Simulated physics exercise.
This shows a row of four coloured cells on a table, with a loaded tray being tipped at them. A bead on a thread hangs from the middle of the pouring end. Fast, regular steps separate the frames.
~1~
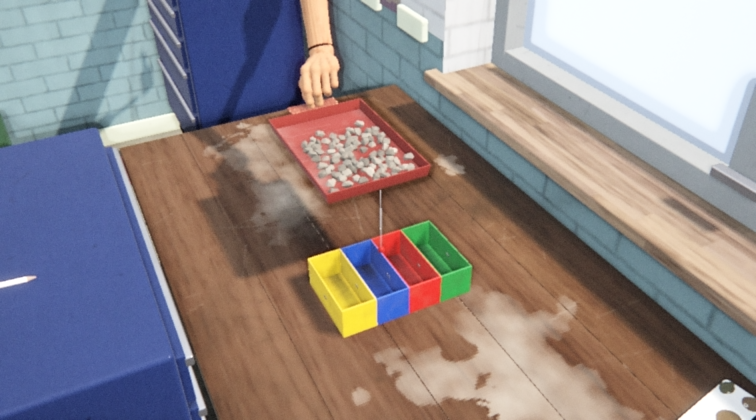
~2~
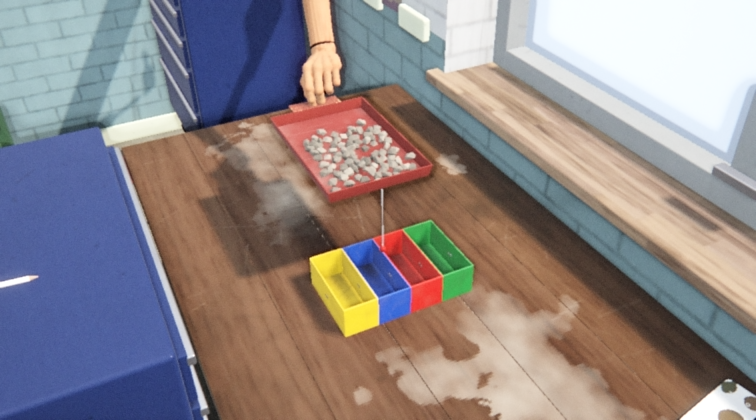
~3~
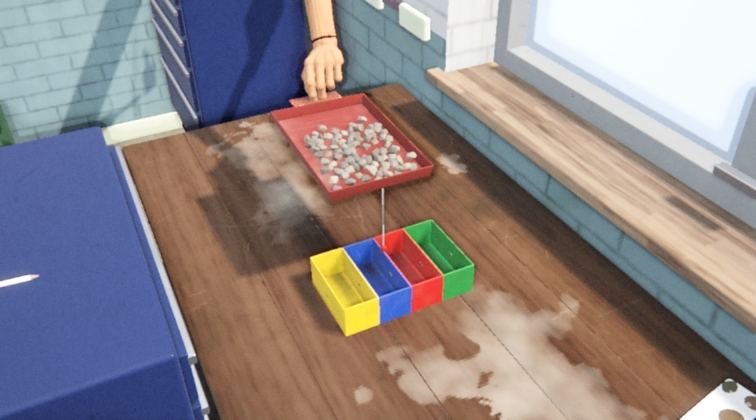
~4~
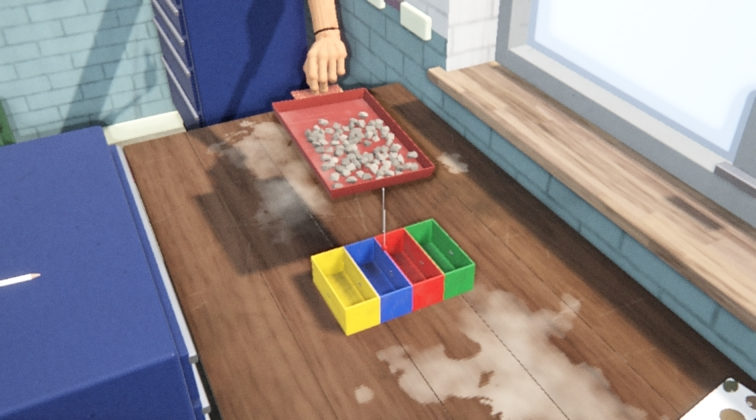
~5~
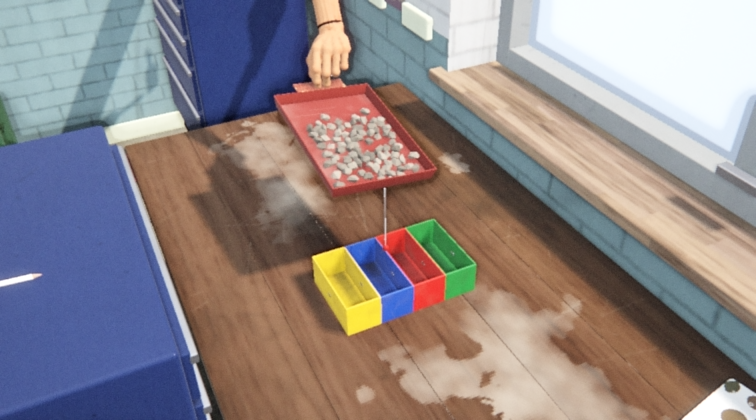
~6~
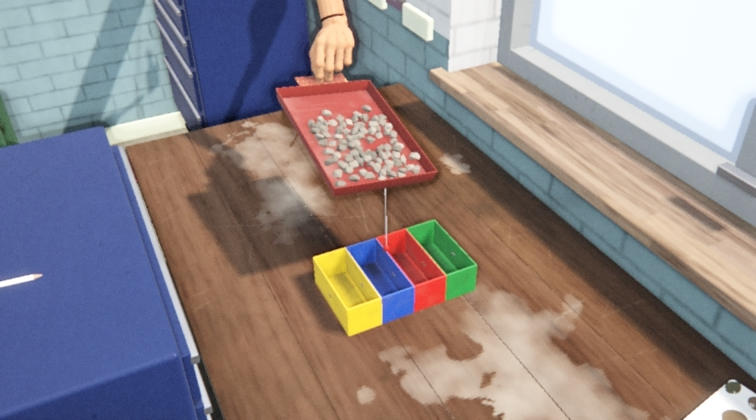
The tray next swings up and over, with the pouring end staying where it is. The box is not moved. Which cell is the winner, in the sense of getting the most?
Winner: Green.
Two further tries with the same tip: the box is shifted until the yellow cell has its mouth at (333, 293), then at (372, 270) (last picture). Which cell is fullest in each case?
In the first case it's the green one, in the second it's the red one.
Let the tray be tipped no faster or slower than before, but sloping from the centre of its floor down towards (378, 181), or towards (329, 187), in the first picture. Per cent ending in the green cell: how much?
I'd say roughly 10 percent with the first slope, 0 percent with the other.
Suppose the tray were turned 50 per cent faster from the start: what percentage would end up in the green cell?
Near 60 in a hundred.
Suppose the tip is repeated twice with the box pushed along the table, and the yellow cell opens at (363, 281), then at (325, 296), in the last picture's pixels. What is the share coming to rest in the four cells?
About 100 in a hundred, then about 30 in a hundred.
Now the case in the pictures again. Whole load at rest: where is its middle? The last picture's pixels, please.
Last view, resting centre - approx. (437, 270).
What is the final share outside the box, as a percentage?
Roughly 10 percent of the load.
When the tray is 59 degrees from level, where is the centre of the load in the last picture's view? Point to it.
The load is centred near (395, 148).
Soon, tray tipped steeply; all on the tray.
A while on, tray tipped right over; about a third on the tray; about a quarter in the green cell; a small part in the red cell; about a third falling or outside the box.
Towards the end, tray tipped past a quarter turn; about two thirds in the green cell; about a third in the red cell; a small part falling or outside the box.
Finally, tray tipped past a quarter turn; about two thirds in the green cell; about a third in the red cell; none in the yellow cell; none in the blue cell; a small part outside the box.
